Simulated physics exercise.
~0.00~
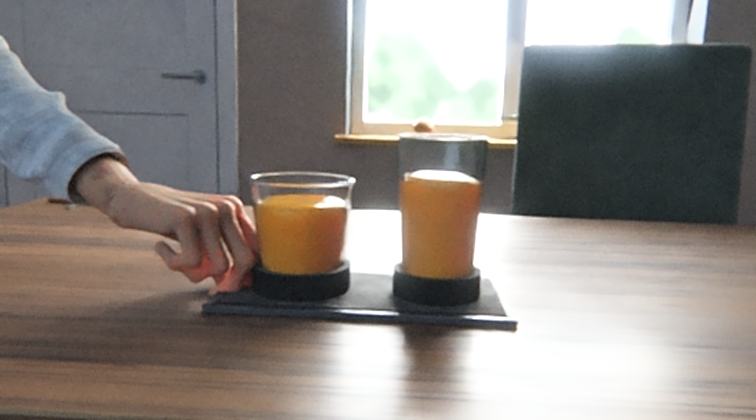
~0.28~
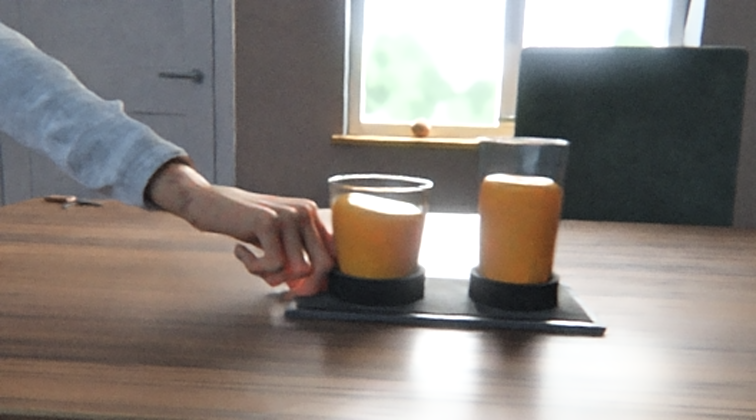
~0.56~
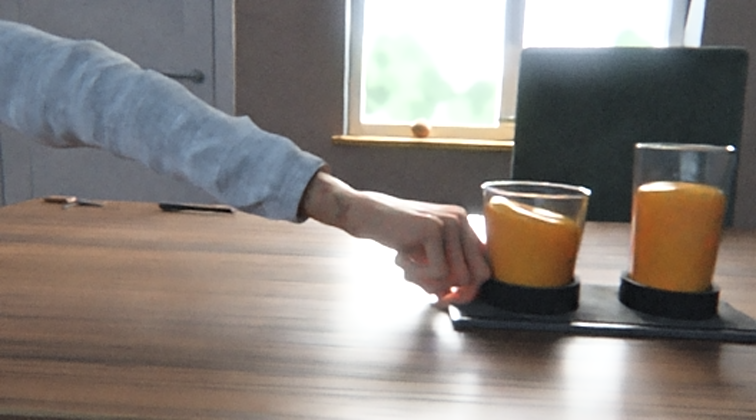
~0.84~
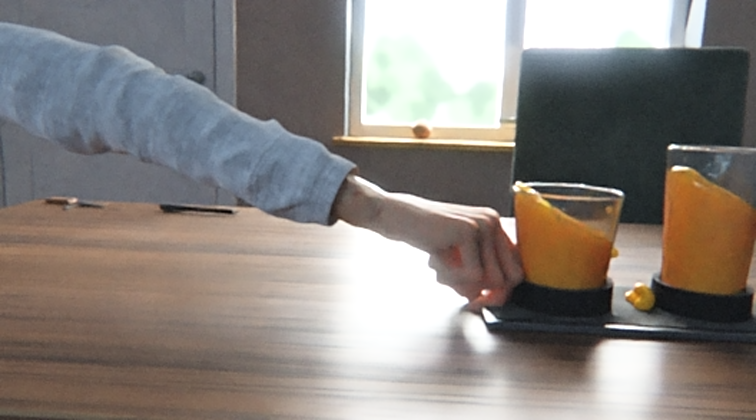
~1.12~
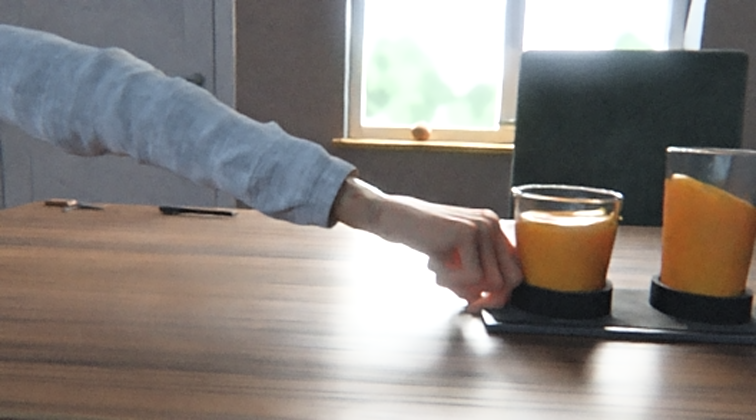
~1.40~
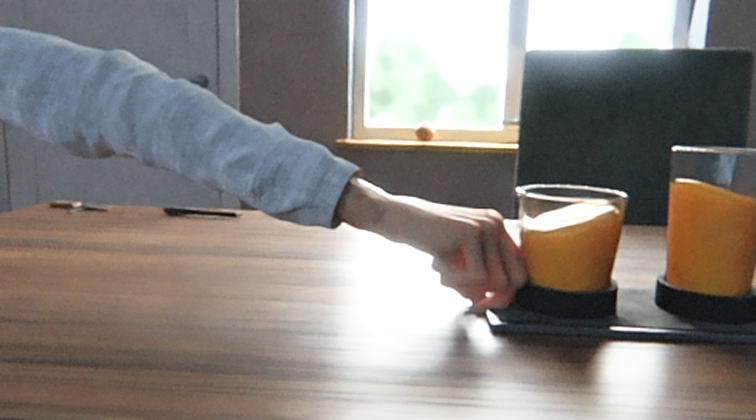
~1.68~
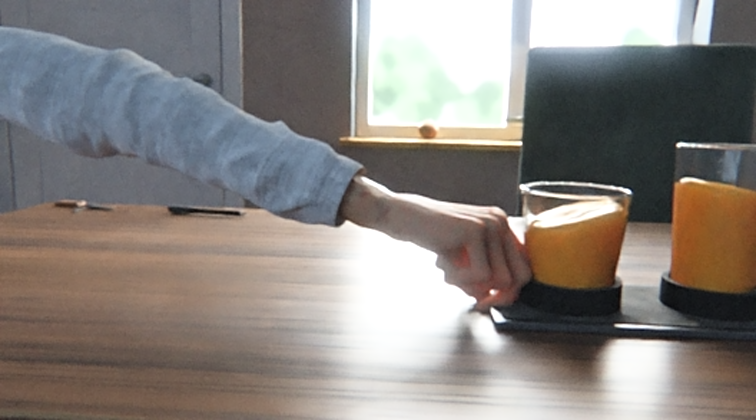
The clip opens on a wooden table, where a hand in a pale grey sleeve holds the left end of a dark tray carrying a tumbler and a tall glass of orange juice. The hand pushes the tray smoothly to the right, and the juice begins to tilt in the tumbler. As the tray comes to a stop, juice surges up the tumbler's left side and some slops out, while the tall glass keeps all of its own. The juice then rocks back and forth. At the end, the tray stays put with the hand still against it, and the tumbler's juice is still slanted.
